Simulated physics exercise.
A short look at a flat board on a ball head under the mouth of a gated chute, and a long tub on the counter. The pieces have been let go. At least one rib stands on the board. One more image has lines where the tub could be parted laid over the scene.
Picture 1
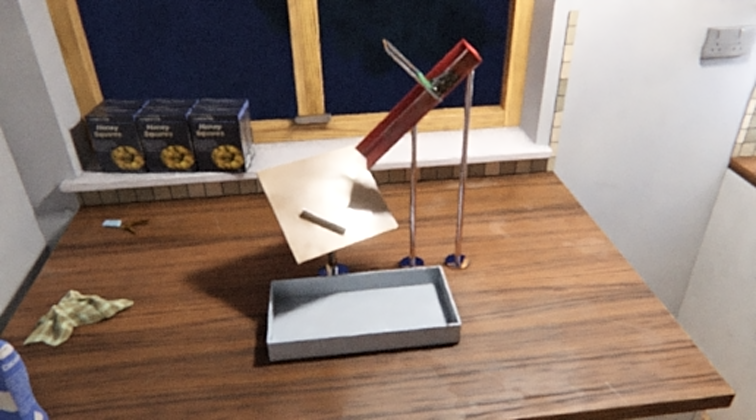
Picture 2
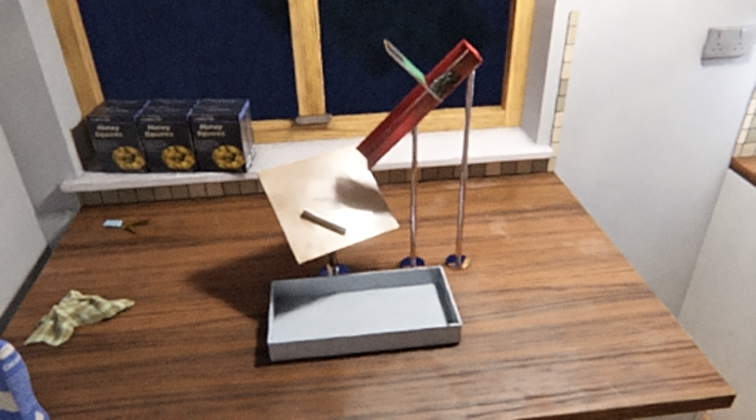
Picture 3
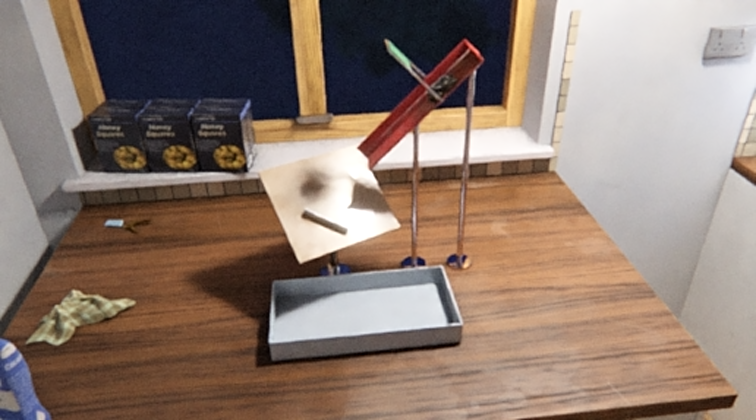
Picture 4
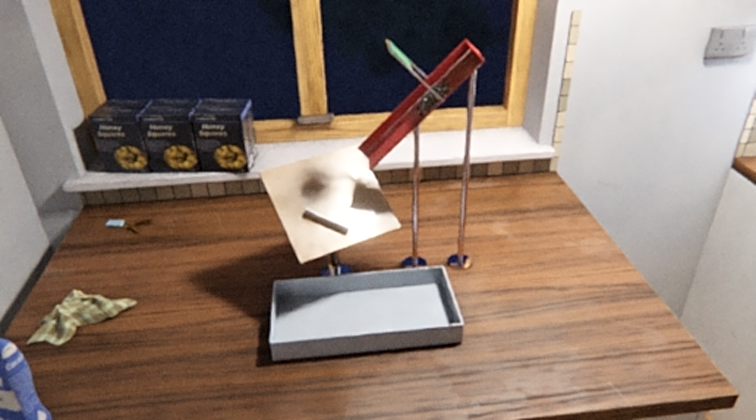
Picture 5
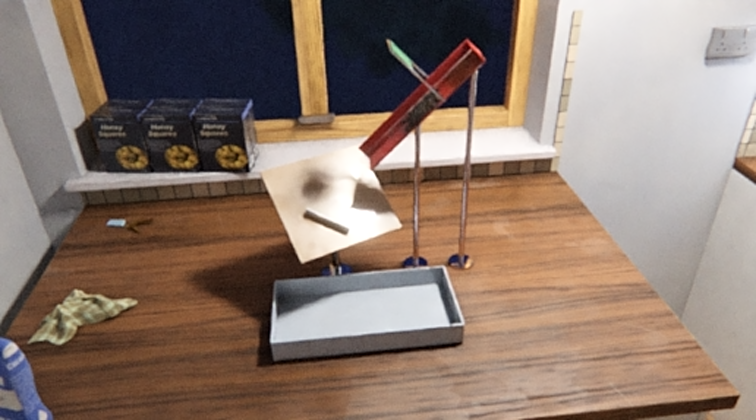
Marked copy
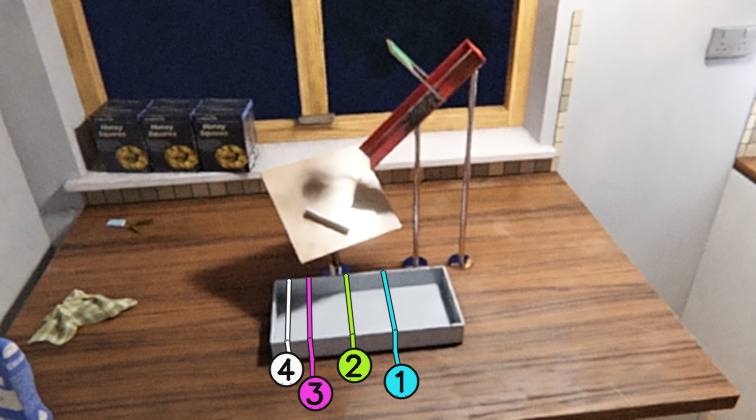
Dark beans slide partway down a sloping red chute above a tilted board and empty tub.
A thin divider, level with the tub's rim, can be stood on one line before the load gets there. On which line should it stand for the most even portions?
Use line 1.
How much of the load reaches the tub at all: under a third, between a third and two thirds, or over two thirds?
About that: Over two thirds.
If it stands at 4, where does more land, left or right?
The right side.
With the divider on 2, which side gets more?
More lands on the right.
On the marked copy, line 1 crosses the front rim at (395, 331); line 2 crosses the front rim at (352, 335); line 3 crosses the front rim at (309, 339); line 4 crosses the front rim at (287, 341).
For line 1, of what is caught, about two thirds on the left of the divider, about a third on the right.
For line 2, of what is caught, none on the left of the divider, all on the right.
For line 3, of what is caught, none on the left of the divider, all on the right.
For line 4, of what is caught, none on the left of the divider, all on the right.
